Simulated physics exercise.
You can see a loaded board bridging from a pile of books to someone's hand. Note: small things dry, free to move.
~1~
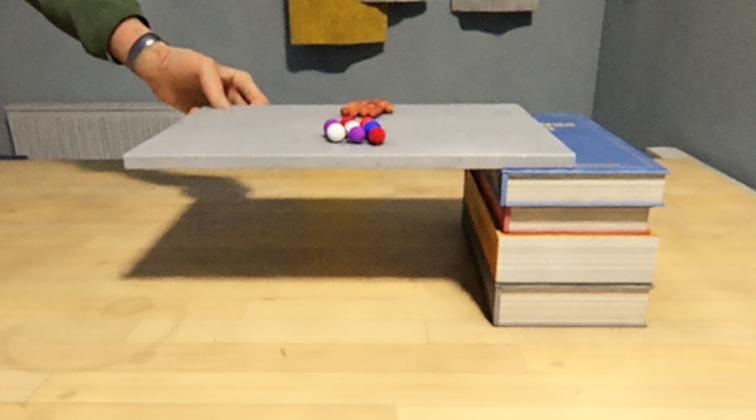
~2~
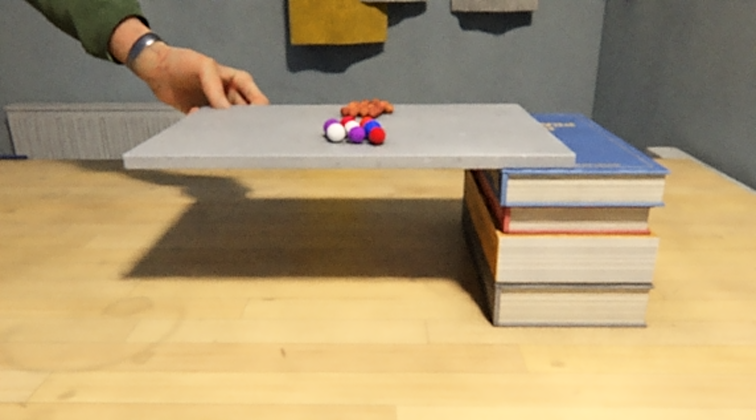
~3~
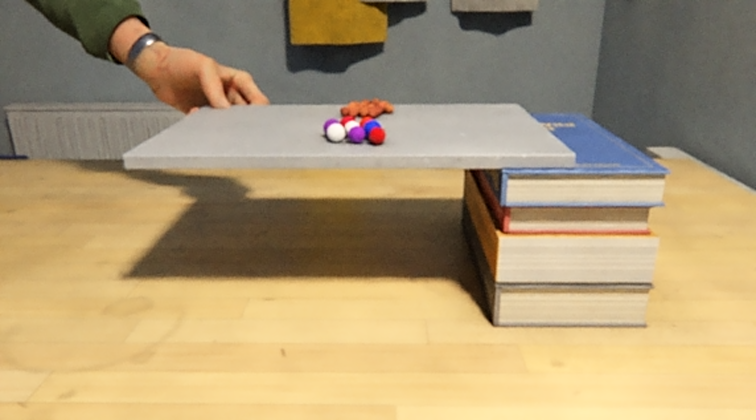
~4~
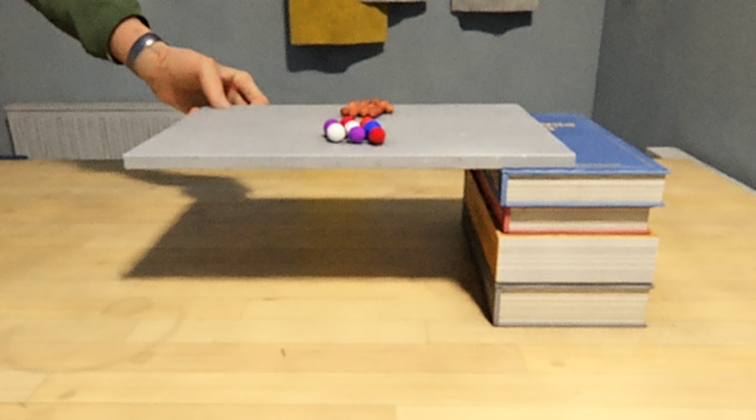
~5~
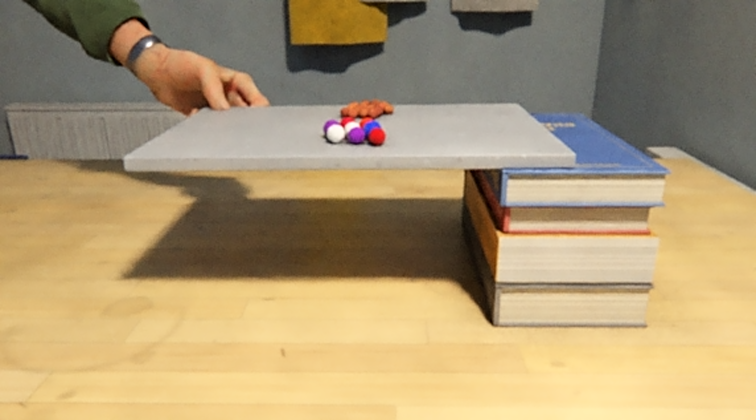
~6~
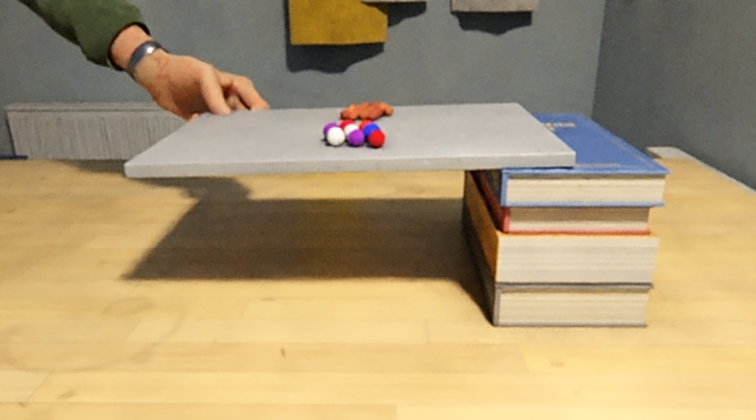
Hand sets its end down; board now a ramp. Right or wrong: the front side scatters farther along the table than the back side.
Right.
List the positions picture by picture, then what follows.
The first frame shows held end of the board (141, 159), level; book pile (548, 152), nearly half as high as the board is long; near handful (352, 130), a few glass marbles; far handful (370, 109), a few clay pellets.
The second frame shows held end of the board (141, 159), level; far handful (370, 109).
The third frame shows held end of the board (141, 159), level; near handful (352, 130).
The fourth frame shows held end of the board (141, 159), level; far handful (370, 109).
The fifth frame shows held end of the board (141, 161), level; near handful (352, 131).
The sixth frame shows held end of the board (142, 168), down by 1°; book pile (548, 152); near handful (352, 133), not moving; far handful (370, 111), not moving.
Then, 0.49 s later than the last frame, board sloping at 12°; near handful every one still on the board; far handful every one still on the board.
Then, 1.02 s later than the last frame, board sloping at 24°; near handful mostly less than half a board's length out; far handful every one still on the board.
Then, 1.65 s later than the last frame, board resting at 27°; near handful mostly up to a board's length out; far handful mostly less than half a board's length out.
When it is over, board resting at 27°; near handful mostly one to two board lengths out, roughly a third gone off the table; far handful mostly less than half a board's length out; the near handful has gone farther.
